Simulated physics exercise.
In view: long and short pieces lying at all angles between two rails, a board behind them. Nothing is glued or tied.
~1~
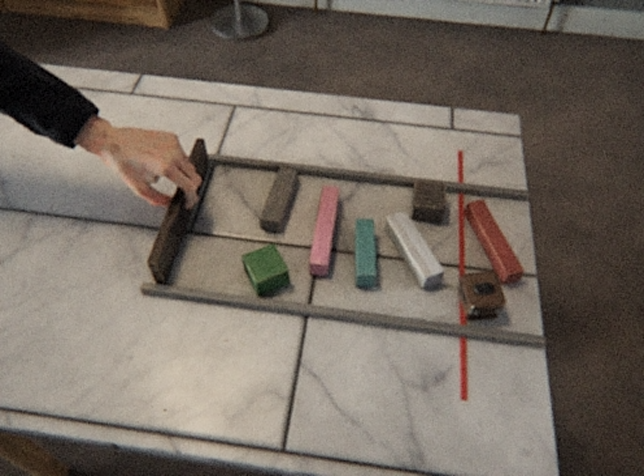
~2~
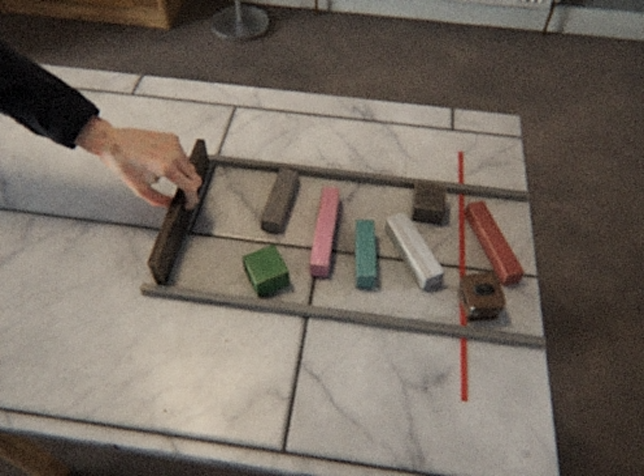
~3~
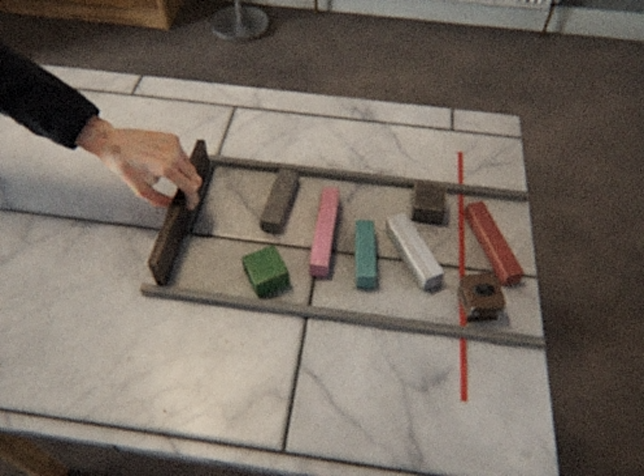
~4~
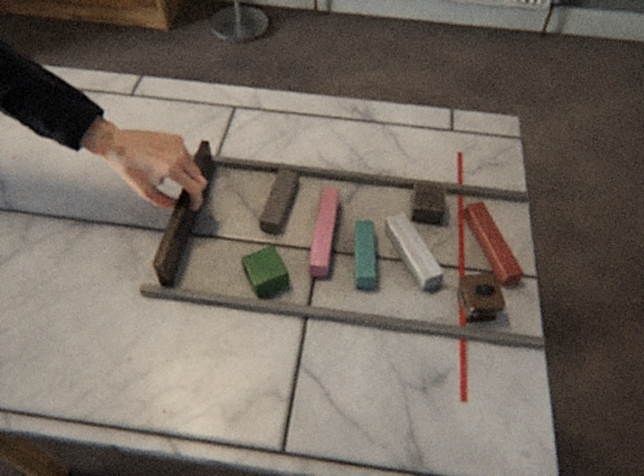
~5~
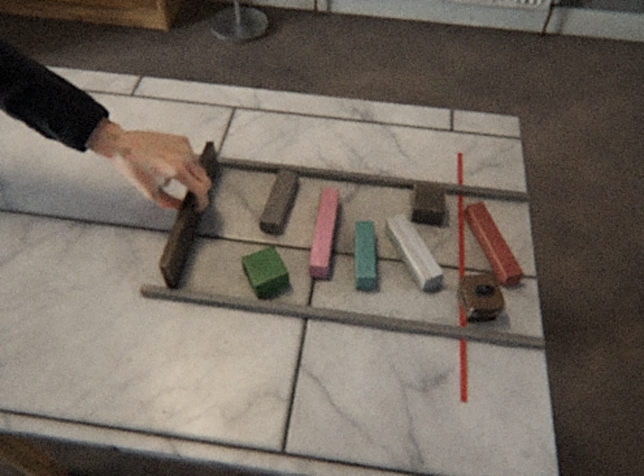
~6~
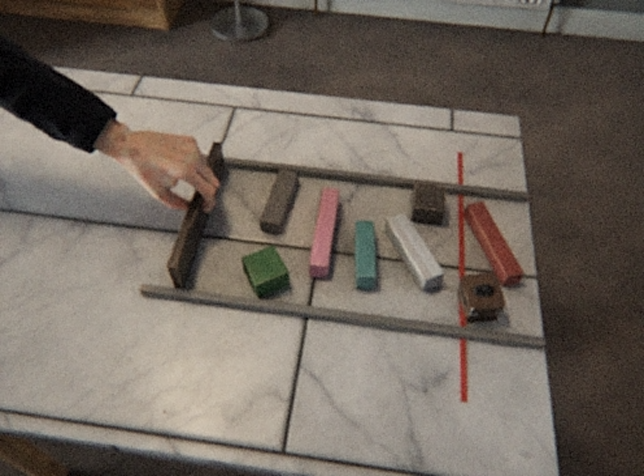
A hand slides a dark board slightly right between two rails, behind still, scattered coloured pieces.
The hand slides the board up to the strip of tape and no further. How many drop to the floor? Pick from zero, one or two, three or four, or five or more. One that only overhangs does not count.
As it turns out, the number that fall off is one or two.
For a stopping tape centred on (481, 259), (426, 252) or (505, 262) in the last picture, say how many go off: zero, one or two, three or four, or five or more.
For each place: One or two; zero; more than four.
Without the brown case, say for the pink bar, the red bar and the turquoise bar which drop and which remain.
The pink bar stays on; the red bar goes over; the turquoise bar remains up.
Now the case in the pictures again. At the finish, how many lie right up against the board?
In contact: 2.
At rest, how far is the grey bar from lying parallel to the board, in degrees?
Roughly 0° out of line.
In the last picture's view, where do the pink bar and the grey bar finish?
First (494, 252), then (473, 223).
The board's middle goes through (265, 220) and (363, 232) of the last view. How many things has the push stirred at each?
First 2, then 5.
A little later, none off yet; red bar at rest near (492, 242); brown case at rest near (480, 297); black block at rest near (428, 204).
Next, none off yet; red bar at rest near (492, 242); brown case at rest near (482, 298); black block shifted a little near (439, 205).
When it is over, the number that fall off is one or two; down, red bar.
